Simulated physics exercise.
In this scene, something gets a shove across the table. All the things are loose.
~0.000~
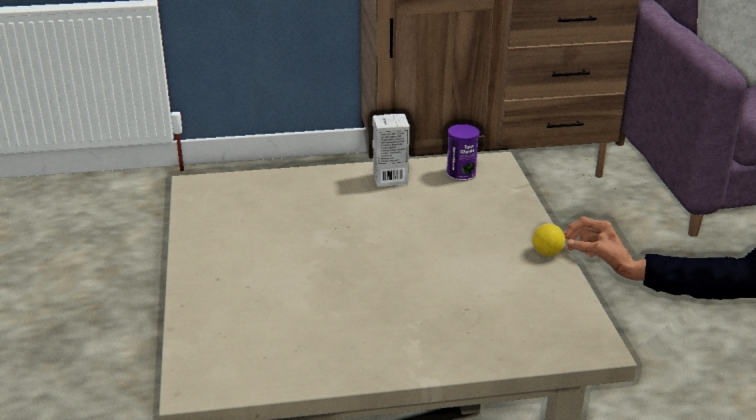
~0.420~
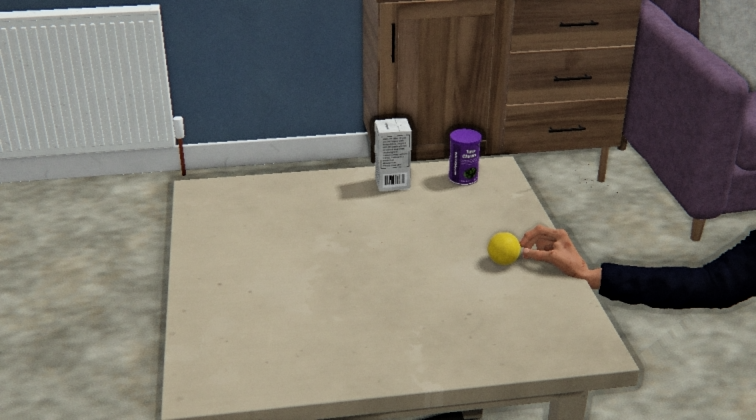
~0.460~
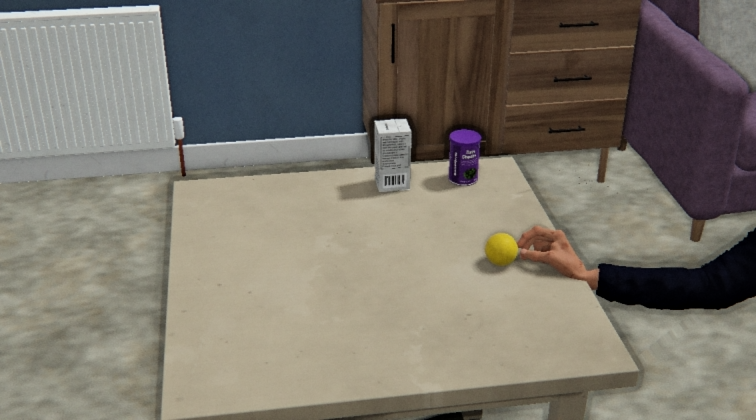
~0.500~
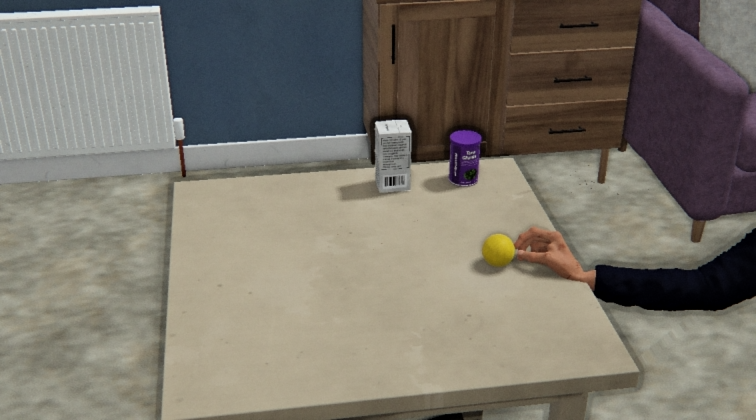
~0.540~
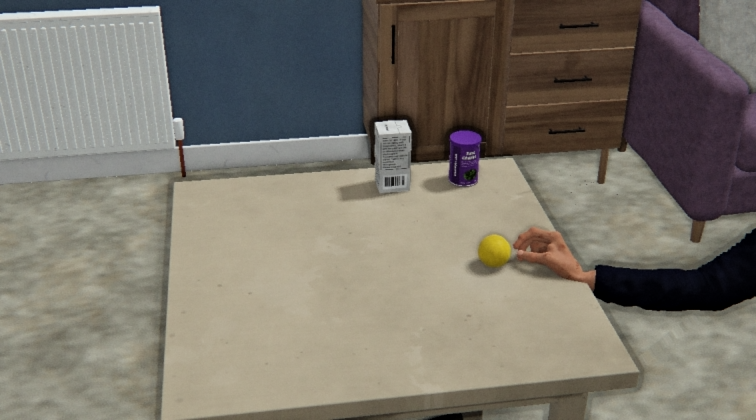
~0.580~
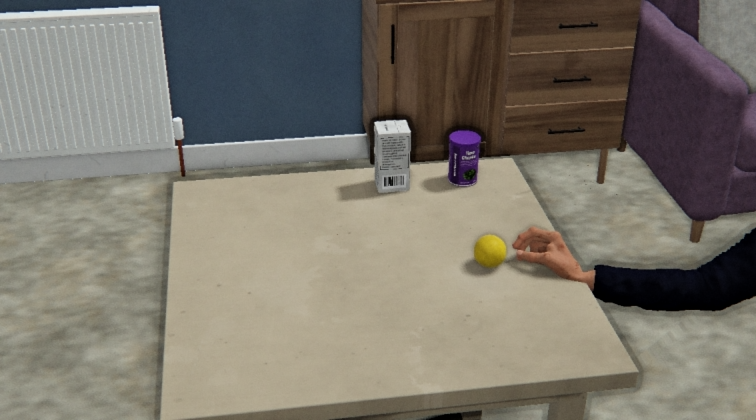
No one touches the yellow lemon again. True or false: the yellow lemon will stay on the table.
True.
After 0.98 s, yellow lemon rolled about its own width near (457, 254).
After 1.48 s, yellow lemon rolled well along near (427, 257).
At rest (2.7 s), moved from the start, yellow lemon. Seen from the same camera at the end, yellow lemon near (405, 259).
